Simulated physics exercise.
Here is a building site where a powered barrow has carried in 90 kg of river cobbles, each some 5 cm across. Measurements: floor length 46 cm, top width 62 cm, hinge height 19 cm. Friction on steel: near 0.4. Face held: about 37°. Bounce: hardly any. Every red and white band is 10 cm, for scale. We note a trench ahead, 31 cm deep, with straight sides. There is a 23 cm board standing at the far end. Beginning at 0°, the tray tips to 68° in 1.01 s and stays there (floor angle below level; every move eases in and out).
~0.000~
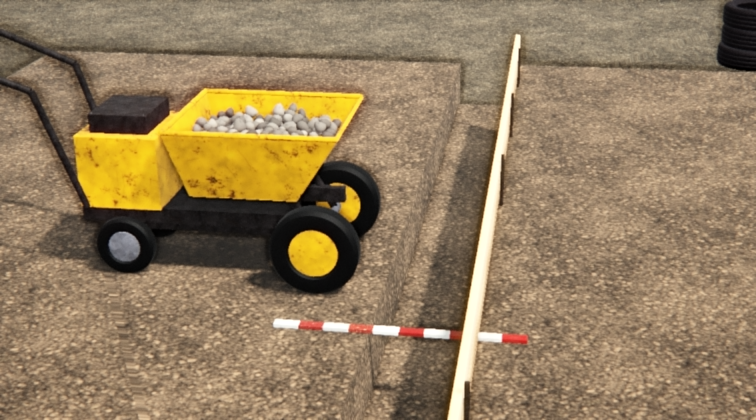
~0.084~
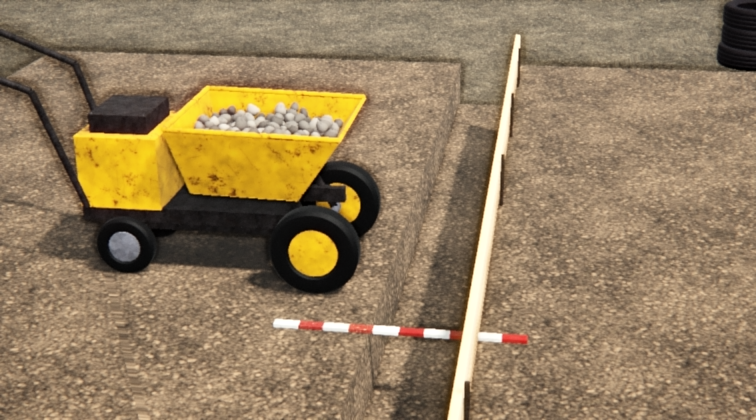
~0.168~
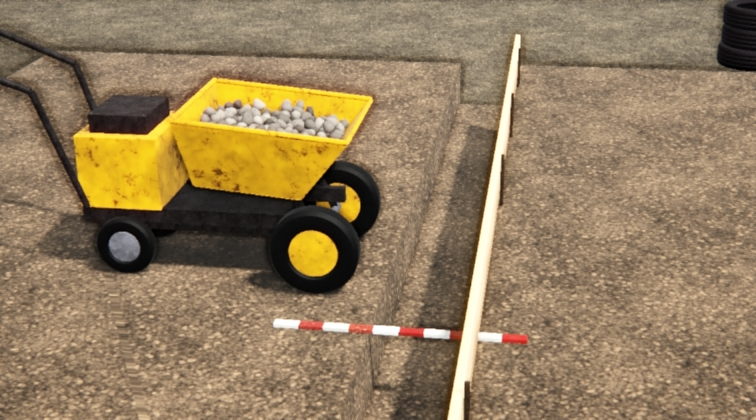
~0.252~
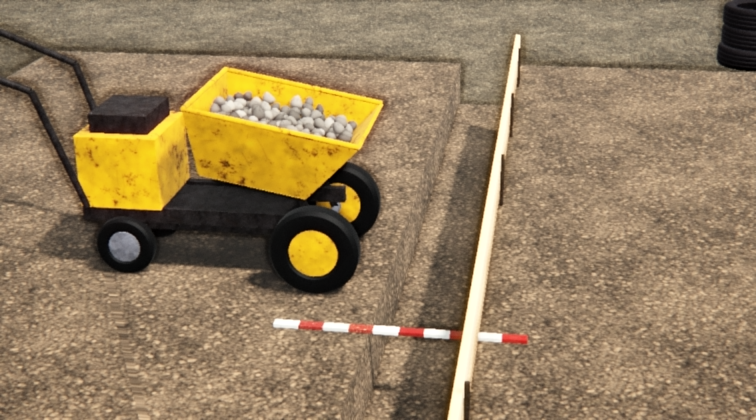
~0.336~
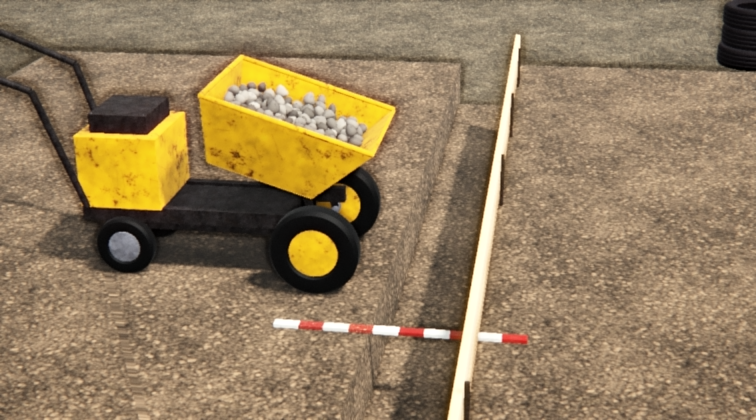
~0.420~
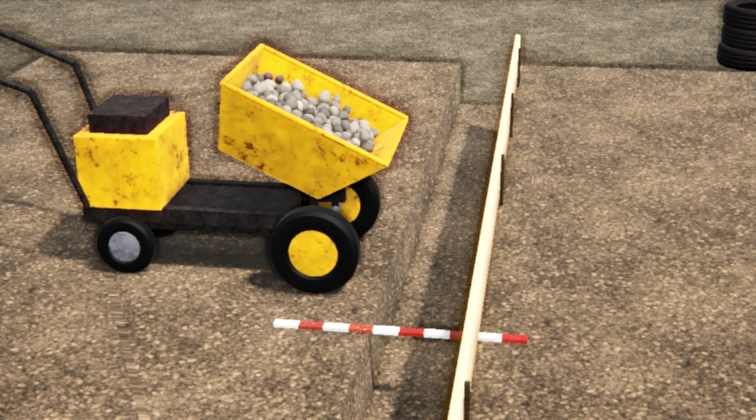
A yellow powered barrow stands still while its tray of grey stones tilts toward the right.
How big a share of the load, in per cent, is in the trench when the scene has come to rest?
A share of about 80 percent.
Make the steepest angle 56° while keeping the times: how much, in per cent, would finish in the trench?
Roughly 35%.
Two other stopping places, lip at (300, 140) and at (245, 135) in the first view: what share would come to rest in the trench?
Near 95 then near 75 percent.
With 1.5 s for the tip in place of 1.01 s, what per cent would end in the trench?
Something close to 85 per cent.
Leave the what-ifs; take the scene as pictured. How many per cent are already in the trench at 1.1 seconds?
About 20 per cent by then.
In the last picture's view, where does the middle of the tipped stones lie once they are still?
At about pixel (456, 319) in the last view.
After 0.8 s the floor is at 58°; 100 % in the tray; the foremost stones are at (420, 188).
After 1.1 s the floor is at 68°; 78 % in the tray, 18 % in the trench, 5 % past the trench; the foremost stones are at (511, 240).
After 1.5 s the floor is at 68°; 44 % in the tray, 41 % in the trench, 15 % past the trench; the foremost stones are at (610, 276).
After 3.4 s the floor is at 68°; 5 % in the tray, 80 % in the trench, 15 % past the trench; the foremost stones are at (694, 286).
